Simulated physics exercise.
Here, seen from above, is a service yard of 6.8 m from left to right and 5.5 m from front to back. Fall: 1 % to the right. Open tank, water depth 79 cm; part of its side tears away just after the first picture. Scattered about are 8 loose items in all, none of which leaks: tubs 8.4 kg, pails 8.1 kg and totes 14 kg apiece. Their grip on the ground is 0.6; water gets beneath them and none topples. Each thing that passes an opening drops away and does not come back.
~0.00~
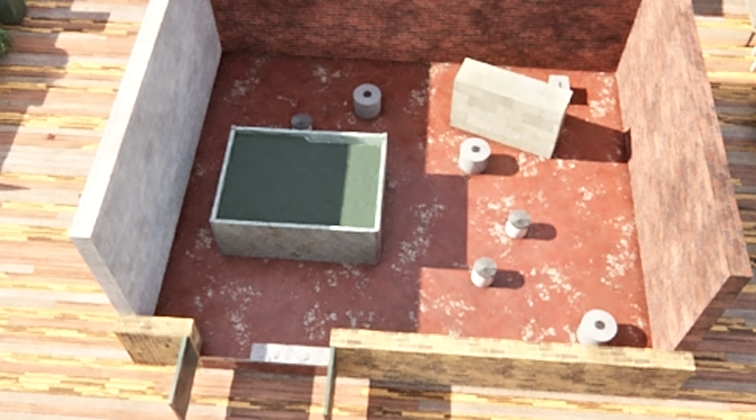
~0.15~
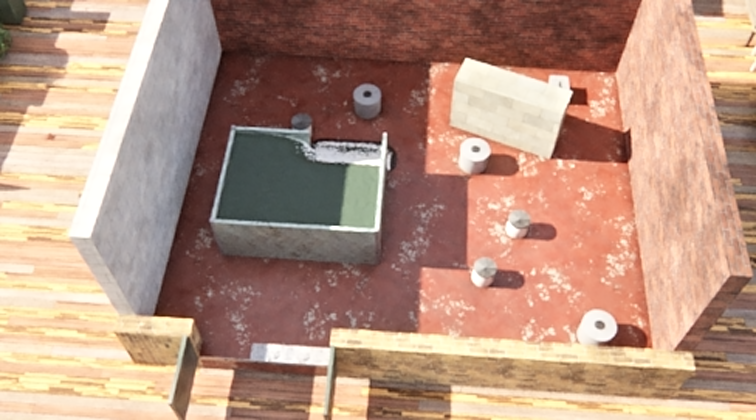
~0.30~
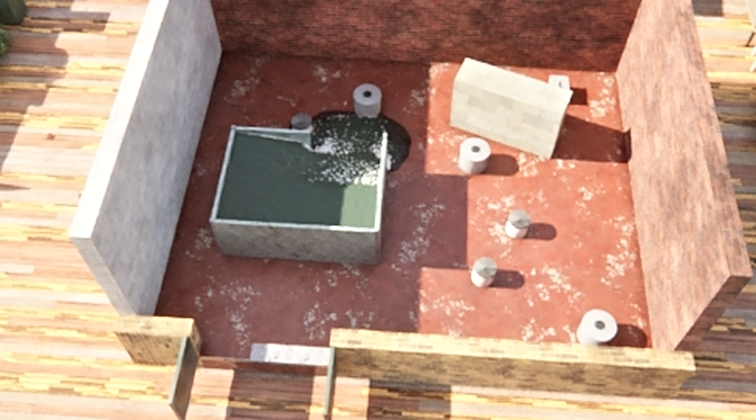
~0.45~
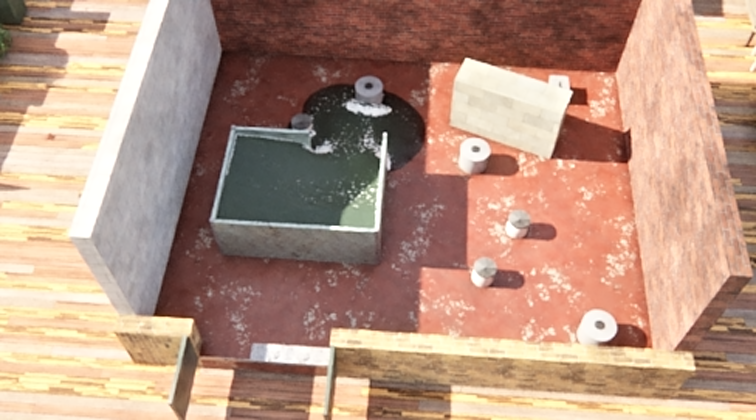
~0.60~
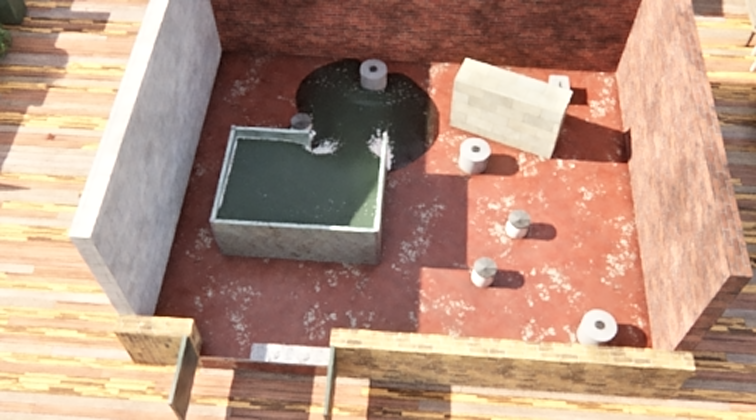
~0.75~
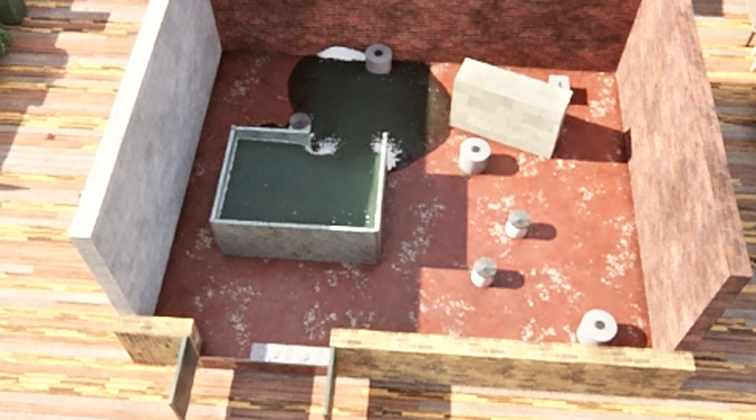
A tank's back side breaks open and dark water spreads backward, pushing one tub away.
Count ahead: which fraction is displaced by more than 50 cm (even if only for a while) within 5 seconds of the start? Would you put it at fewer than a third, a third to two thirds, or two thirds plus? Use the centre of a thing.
My bet is the share lands in the middle.
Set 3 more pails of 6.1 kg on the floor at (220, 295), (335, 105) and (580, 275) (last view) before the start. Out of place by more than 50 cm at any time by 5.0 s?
Well, in turn they are below that, above that and below that.
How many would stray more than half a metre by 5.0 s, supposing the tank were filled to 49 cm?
It would come to 2 of them.
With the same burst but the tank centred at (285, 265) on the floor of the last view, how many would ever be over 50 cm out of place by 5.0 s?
Count: 4.
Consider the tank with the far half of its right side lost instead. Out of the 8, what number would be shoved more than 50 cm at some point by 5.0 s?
Result: 3.
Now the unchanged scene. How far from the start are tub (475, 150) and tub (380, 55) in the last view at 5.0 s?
Taking them in turn, I get 0 cm for the first and 400 cm for the second.
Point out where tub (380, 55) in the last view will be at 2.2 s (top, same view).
Look for it near (445, 54).
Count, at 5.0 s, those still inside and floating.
My tally comes to 2.
After 1.1 s 1 of 8 are over 50 cm from their spots; 1 afloat.
After 2.2 s 1 of 8 are over 50 cm from their spots; 1 afloat.
After 3.5 s 2 of 8 are over 50 cm from their spots; 1 afloat.
After 5.0 s 3 of 8 are over 50 cm from their spots, and 3 have been at some point; 2 afloat.
